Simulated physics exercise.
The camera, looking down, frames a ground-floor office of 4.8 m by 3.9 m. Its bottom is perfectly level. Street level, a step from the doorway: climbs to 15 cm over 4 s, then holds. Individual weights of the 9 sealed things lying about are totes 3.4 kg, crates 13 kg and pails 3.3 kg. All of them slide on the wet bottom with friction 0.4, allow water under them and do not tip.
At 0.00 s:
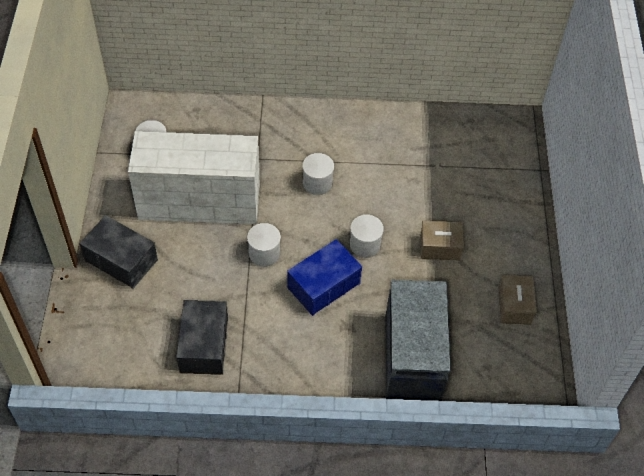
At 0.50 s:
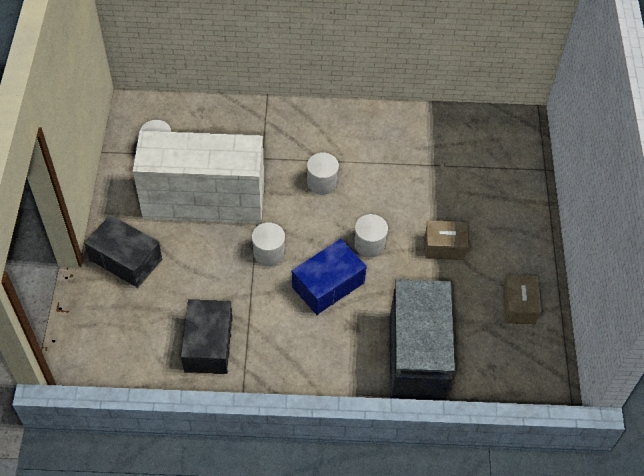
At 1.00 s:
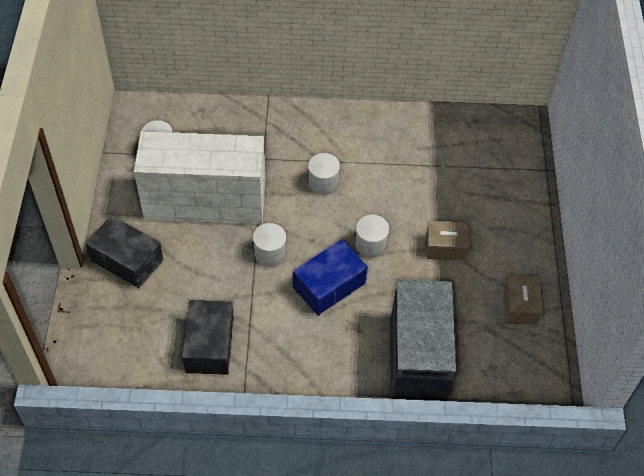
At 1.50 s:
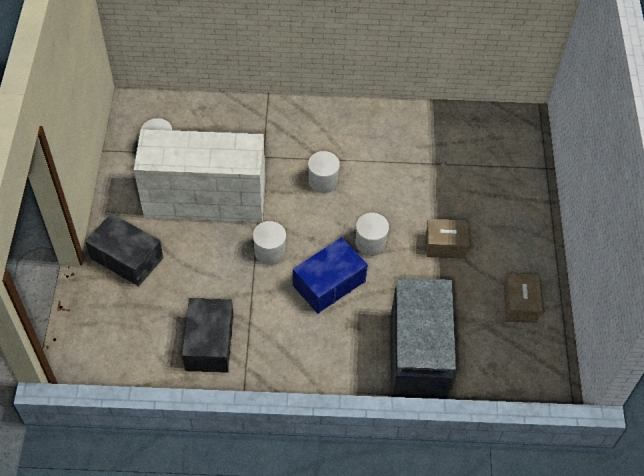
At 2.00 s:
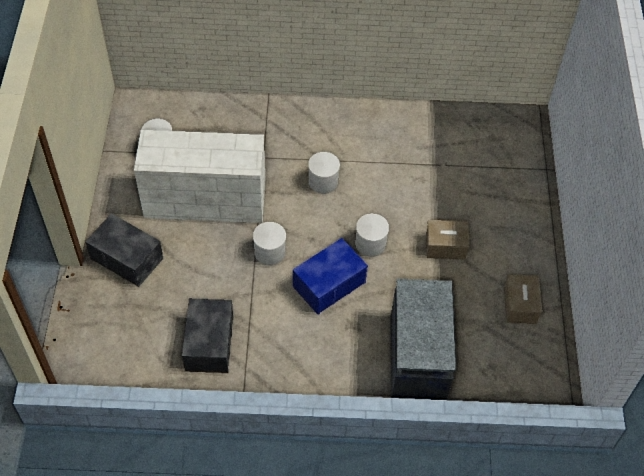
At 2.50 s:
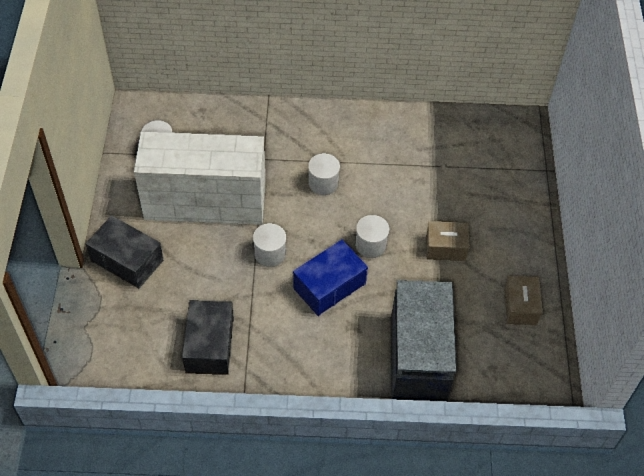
A walled room with a bare, stained floor is seen from high above, with a doorway on the left and a low pale-blue wall in front. A blue crate sits near the middle among white pails, a white block wall, dark crates at left, a tall grey block and two brown boxes at right. The view shifts very slightly early on, the objects stay still, and lastly a shallow, clear patch of water spreads inside the doorway.
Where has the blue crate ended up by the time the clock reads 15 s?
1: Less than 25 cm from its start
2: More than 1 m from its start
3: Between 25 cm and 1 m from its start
Option 2: More than 1 m from its start.
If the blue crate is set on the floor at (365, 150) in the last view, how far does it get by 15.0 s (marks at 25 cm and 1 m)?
Result: It drifts a great deal.
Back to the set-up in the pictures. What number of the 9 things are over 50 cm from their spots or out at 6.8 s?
2.
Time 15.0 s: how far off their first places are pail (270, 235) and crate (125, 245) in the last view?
In turn: 300 cm, 20 cm.
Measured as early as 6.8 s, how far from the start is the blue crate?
Roughly 40 cm.
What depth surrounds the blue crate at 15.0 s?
About 9 cm.
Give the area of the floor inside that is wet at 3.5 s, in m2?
Around 1.5 m2 of it.
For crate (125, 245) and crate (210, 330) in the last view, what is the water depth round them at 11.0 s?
Depth approx. 3 cm / 4 cm.
After 3.5 s the blue crate is near (331, 269), 0.0 m from its start, aground; 0 afloat.
After 6.8 s the blue crate is near (369, 263), 0.4 m from its start, aground; 1 afloat.
After 11.0 s the blue crate is near (473, 187), 1.7 m from its start, aground; 4 afloat.
After 15.0 s the blue crate is near (444, 115), 2.3 m from its start, afloat; 8 afloat.
